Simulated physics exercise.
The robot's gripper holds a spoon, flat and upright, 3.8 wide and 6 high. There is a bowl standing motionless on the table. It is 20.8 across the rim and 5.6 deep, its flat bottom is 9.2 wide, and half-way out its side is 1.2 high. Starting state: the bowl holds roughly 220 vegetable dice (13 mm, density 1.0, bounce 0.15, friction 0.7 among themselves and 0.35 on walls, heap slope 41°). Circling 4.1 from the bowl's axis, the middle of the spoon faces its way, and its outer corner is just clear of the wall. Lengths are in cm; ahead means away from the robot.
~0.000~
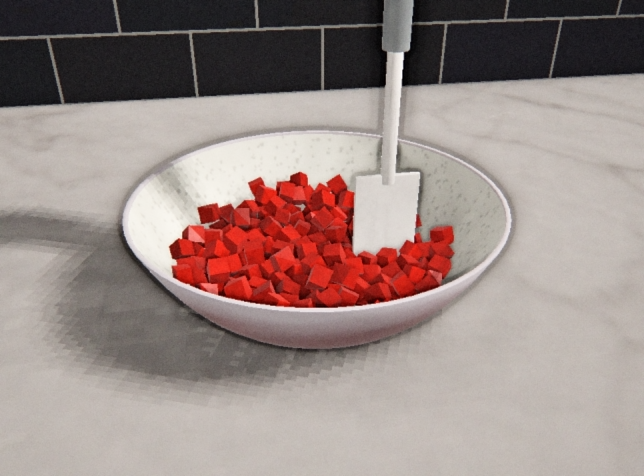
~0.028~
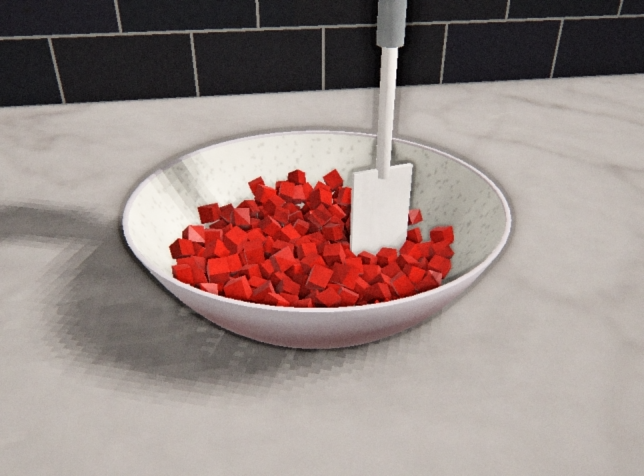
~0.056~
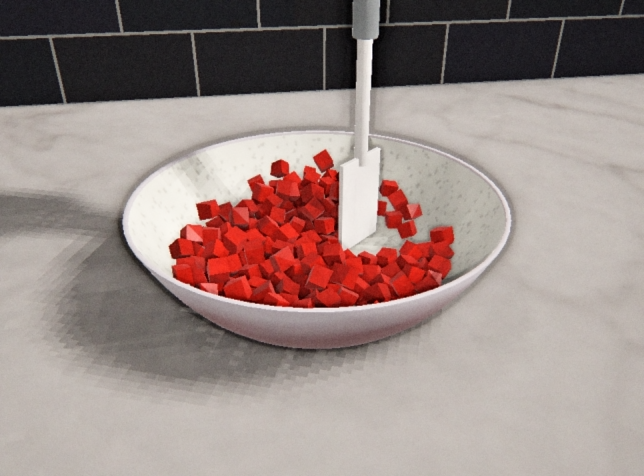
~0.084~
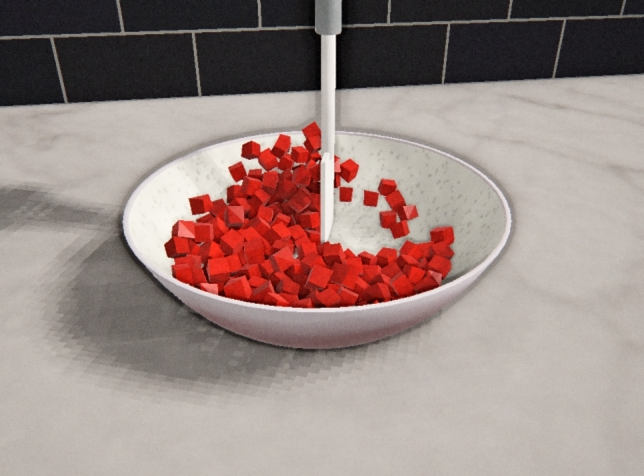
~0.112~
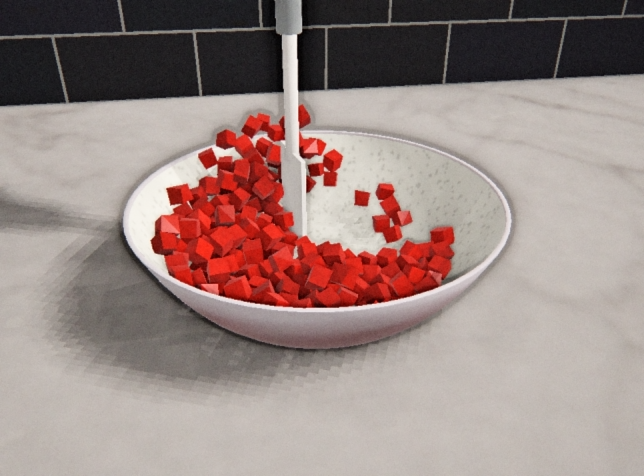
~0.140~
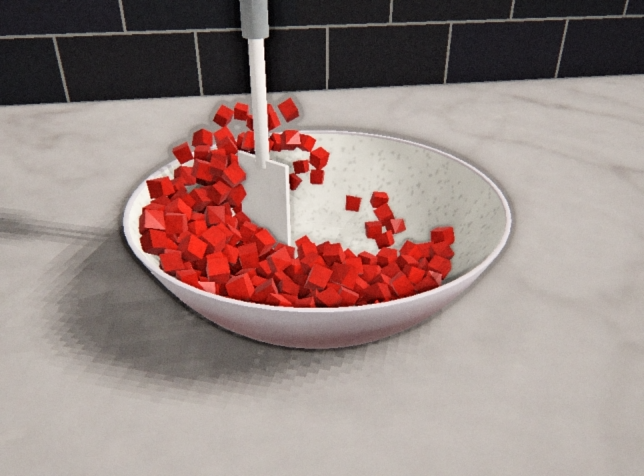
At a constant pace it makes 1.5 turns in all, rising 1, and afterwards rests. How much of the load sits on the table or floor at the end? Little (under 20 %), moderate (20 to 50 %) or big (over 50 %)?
Moderate.
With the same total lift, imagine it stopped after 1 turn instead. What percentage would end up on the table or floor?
Roughly 30 percent would end up there.
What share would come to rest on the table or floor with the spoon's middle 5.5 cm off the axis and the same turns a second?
Then about 55 %.
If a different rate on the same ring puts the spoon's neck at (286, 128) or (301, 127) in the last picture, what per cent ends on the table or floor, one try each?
Roughly 15 per cent on the first try and 10 per cent on the second.
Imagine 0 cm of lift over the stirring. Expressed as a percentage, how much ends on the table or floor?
Around 30 %.
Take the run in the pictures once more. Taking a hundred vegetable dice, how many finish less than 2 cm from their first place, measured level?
Result: Close to 5 per cent of the load.
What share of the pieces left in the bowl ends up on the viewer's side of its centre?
Roughly 50 percent of it.
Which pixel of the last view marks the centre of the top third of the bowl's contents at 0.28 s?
The top third is centred near (332, 277) in the last picture.
After 0.28 s, 287° round, highest piece 10 above the table; 175 in the bowl, 9 on the table or floor, 31 in flight or on the tool.
After 0.42 s, 81° round, highest piece 8 above the table; 155 in the bowl, 51 on the table or floor, 9 in flight or on the tool.
After 0.68 s, 180° round, highest piece 7 above the table; 148 in the bowl, 67 on the table or floor.
After 1.38 s, 180° round, highest piece 7 above the table; 148 in the bowl, 67 on the table or floor.
At rest, 148 in the bowl, 67 on the table or floor. That is 31 % on the table or floor.
